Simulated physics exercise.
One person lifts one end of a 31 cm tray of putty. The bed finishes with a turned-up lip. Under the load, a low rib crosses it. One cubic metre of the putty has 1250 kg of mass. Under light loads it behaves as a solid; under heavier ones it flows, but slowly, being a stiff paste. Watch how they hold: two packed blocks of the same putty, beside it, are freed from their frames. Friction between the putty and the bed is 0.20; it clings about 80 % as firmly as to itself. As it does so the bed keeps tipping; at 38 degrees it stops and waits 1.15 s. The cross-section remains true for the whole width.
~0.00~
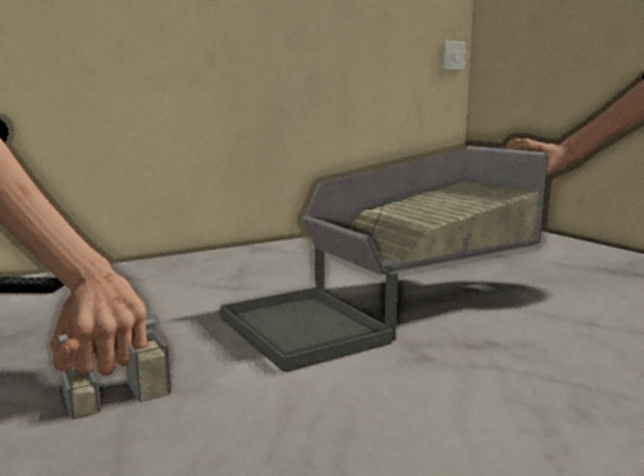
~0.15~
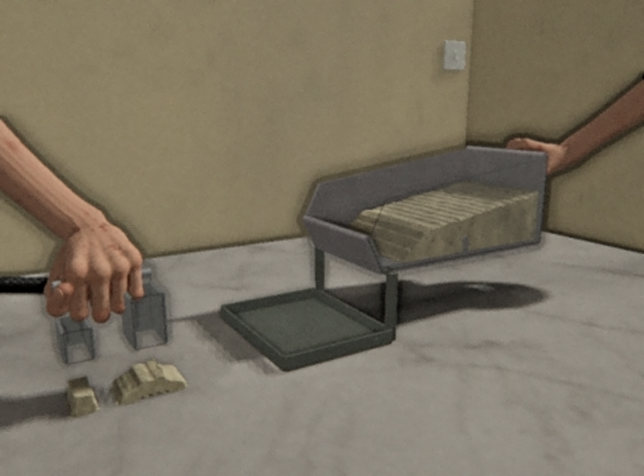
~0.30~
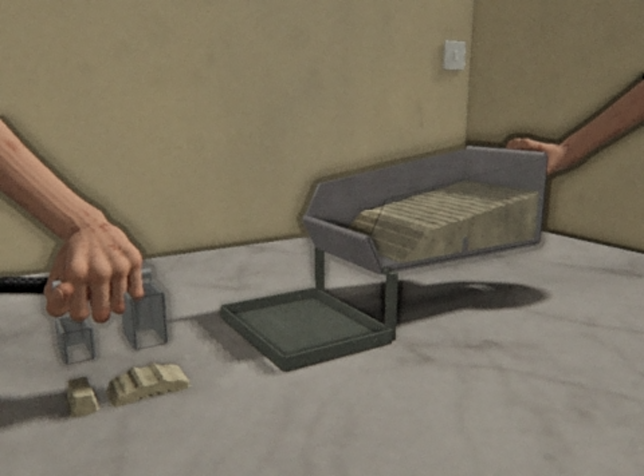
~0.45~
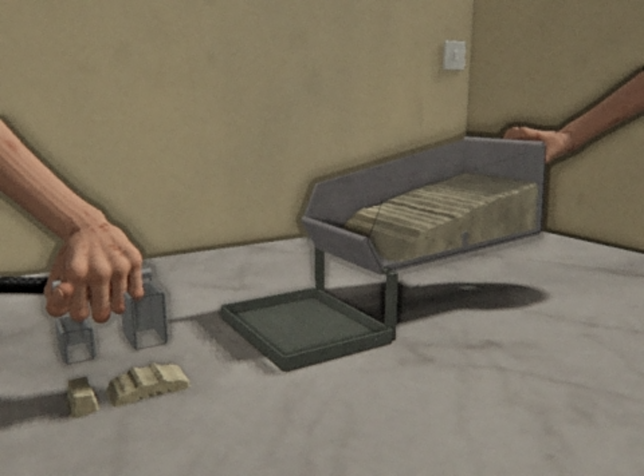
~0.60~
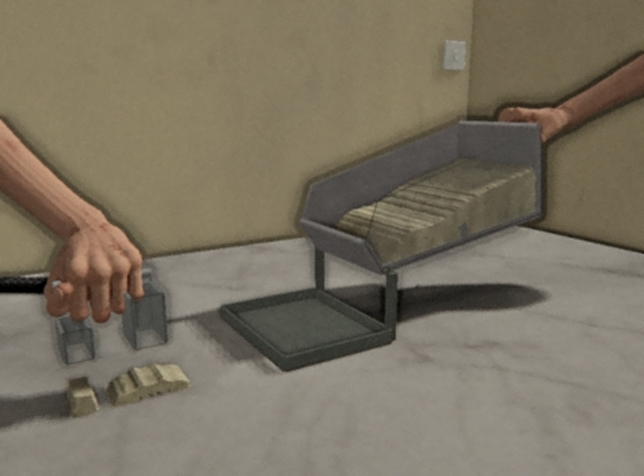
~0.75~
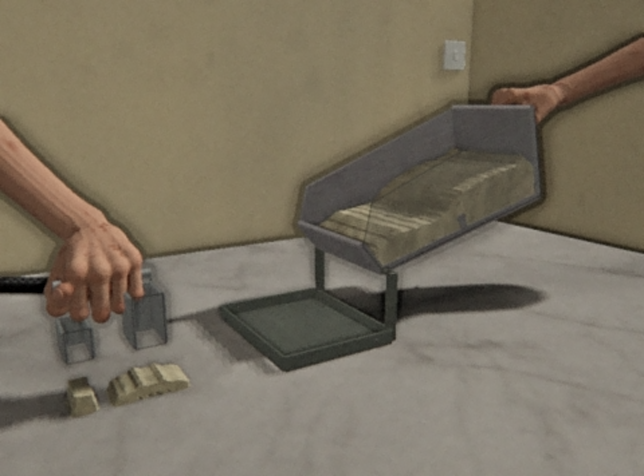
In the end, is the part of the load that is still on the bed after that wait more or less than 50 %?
Smaller than 50 %.
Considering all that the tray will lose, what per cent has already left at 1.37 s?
I'd say near 40 per cent.
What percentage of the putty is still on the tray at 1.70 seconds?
Measured share: Around 40 %.
After 1.03 s, the tilt is 24 degrees and 100 % is on the bed.
After 1.37 s, the tilt is 37 degrees and 76 % is on the bed.
After 1.70 s, the tilt is 38 degrees and 42 % is on the bed.
After 2.04 s, the tilt is 38 degrees and 37 % is on the bed.
After 2.61 s, the tilt is 38 degrees and 37 % is on the bed.
